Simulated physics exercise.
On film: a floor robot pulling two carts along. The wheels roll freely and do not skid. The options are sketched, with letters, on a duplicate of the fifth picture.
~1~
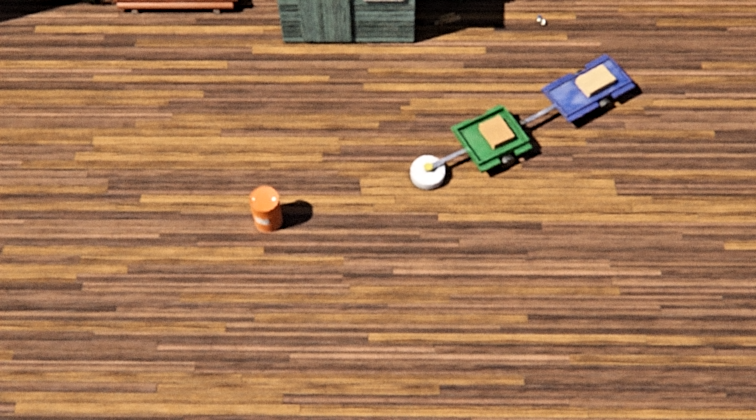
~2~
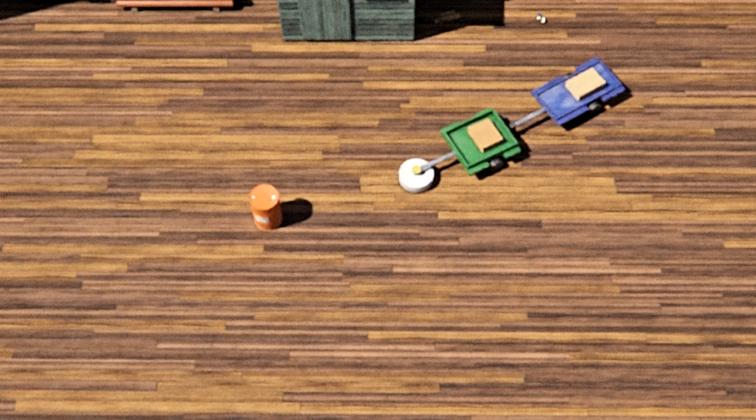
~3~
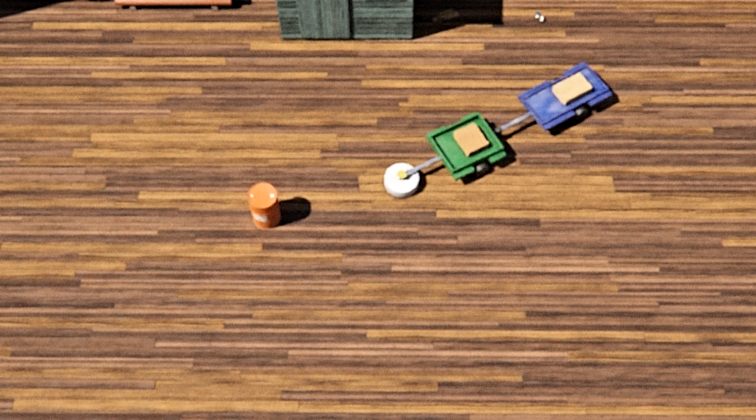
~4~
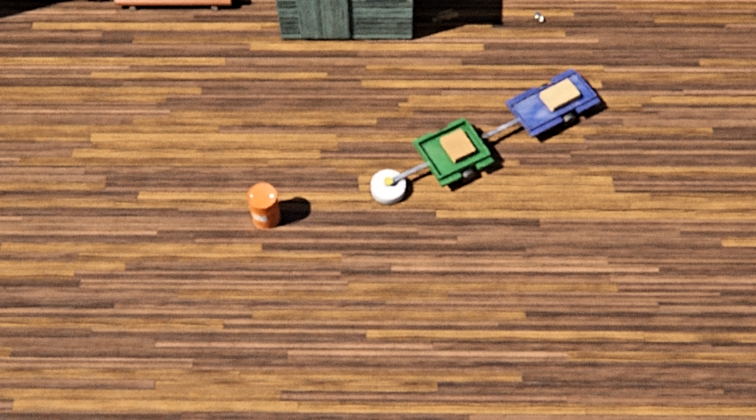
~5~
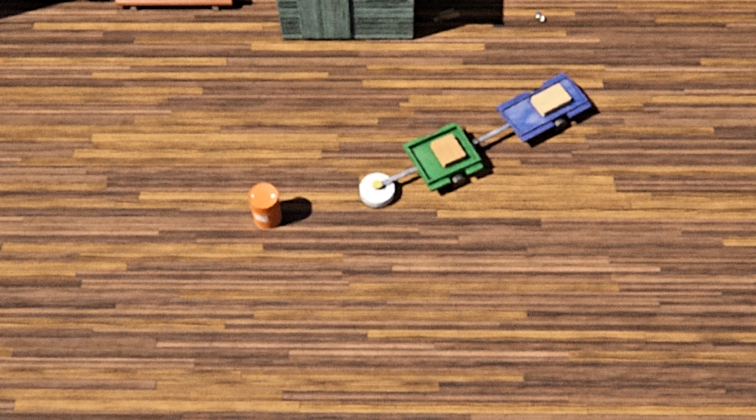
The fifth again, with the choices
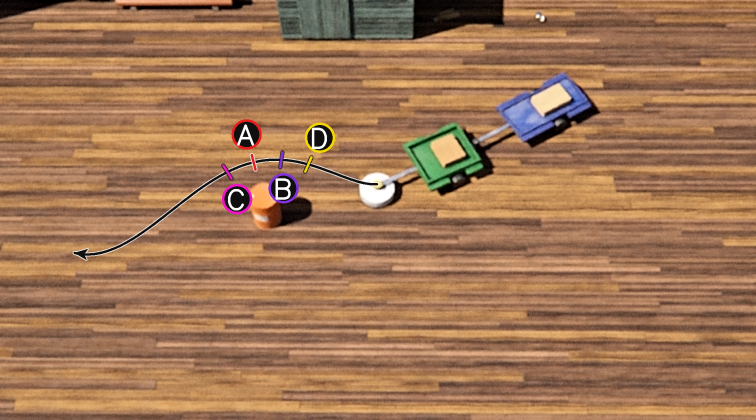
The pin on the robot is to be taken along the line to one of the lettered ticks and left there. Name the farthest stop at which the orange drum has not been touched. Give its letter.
C is the last safe stop.
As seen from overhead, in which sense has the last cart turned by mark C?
Clockwise.
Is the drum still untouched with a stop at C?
For that mark, yes.
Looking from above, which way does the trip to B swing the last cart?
Clockwise.
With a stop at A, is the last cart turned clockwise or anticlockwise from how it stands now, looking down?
Clockwise.
On the marked copy, A at (254, 162); B at (281, 160); C at (227, 172); D at (308, 164); the route from (377, 184) via (218, 177) to (74, 253).
Following C. Soon after the start, robot (325, 175), last cart (506, 127).
Later, robot (274, 165), last cart (463, 143).
In the end, robot (229, 177), last cart (422, 150); nothing has been touched.
As for the rest, A is safe but short; B is safe but short; D is safe but short.
